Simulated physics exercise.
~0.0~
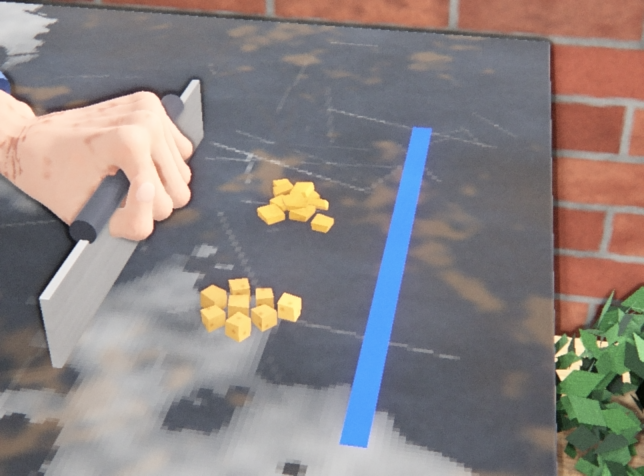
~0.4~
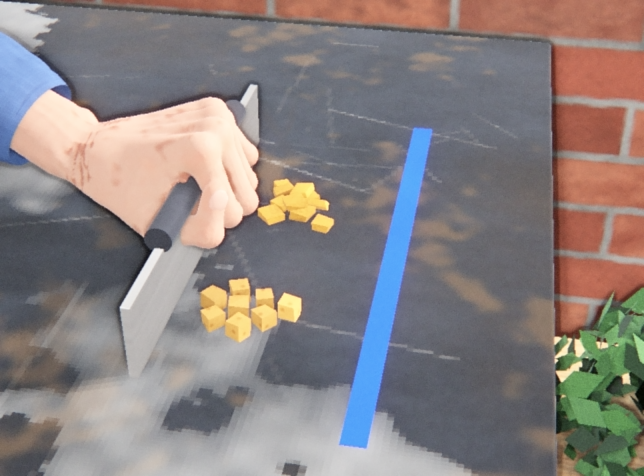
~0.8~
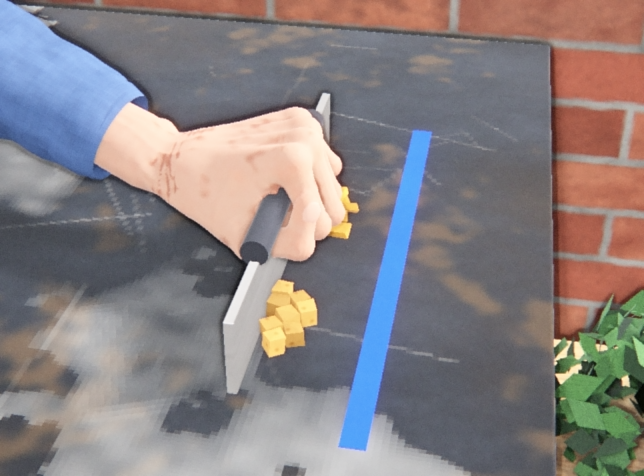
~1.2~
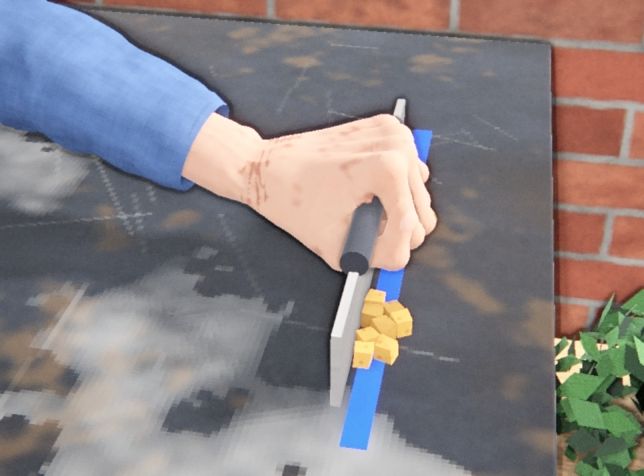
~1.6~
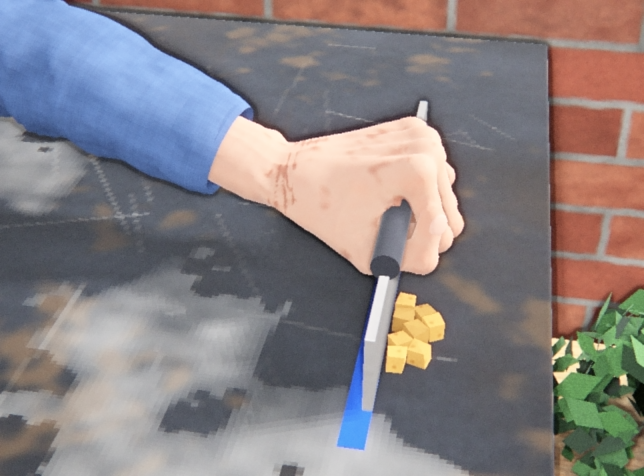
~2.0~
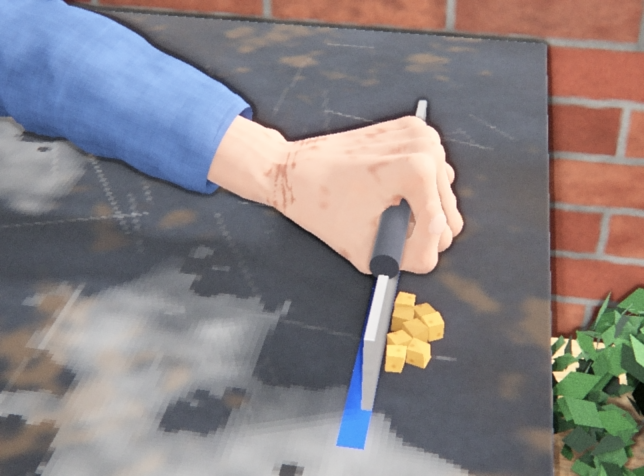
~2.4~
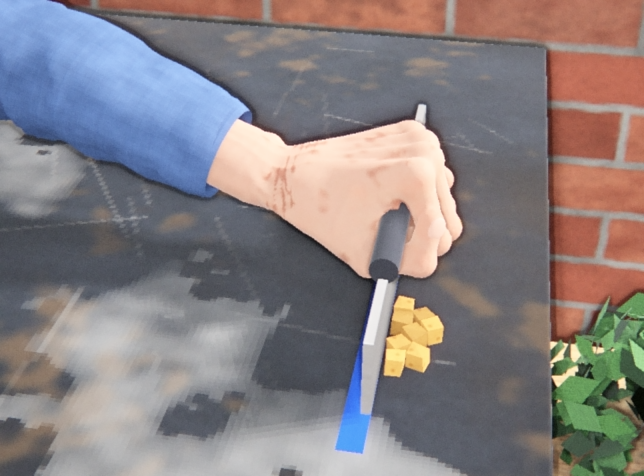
A hand in a blue sleeve grips the dark handle of a flat grey scraper at the left of a dark, scuffed table, seen from above at an angle. Two small groups of yellow cubes lie ahead of it, with a strip of blue tape beyond them, and a red brick wall and green leaves at the right. The scraper slides right, reaches the cubes and pushes the nearer group along, while the farther group slips from view behind the hand. It stops over the tape, with the nearer cubes resting on the table just past it.
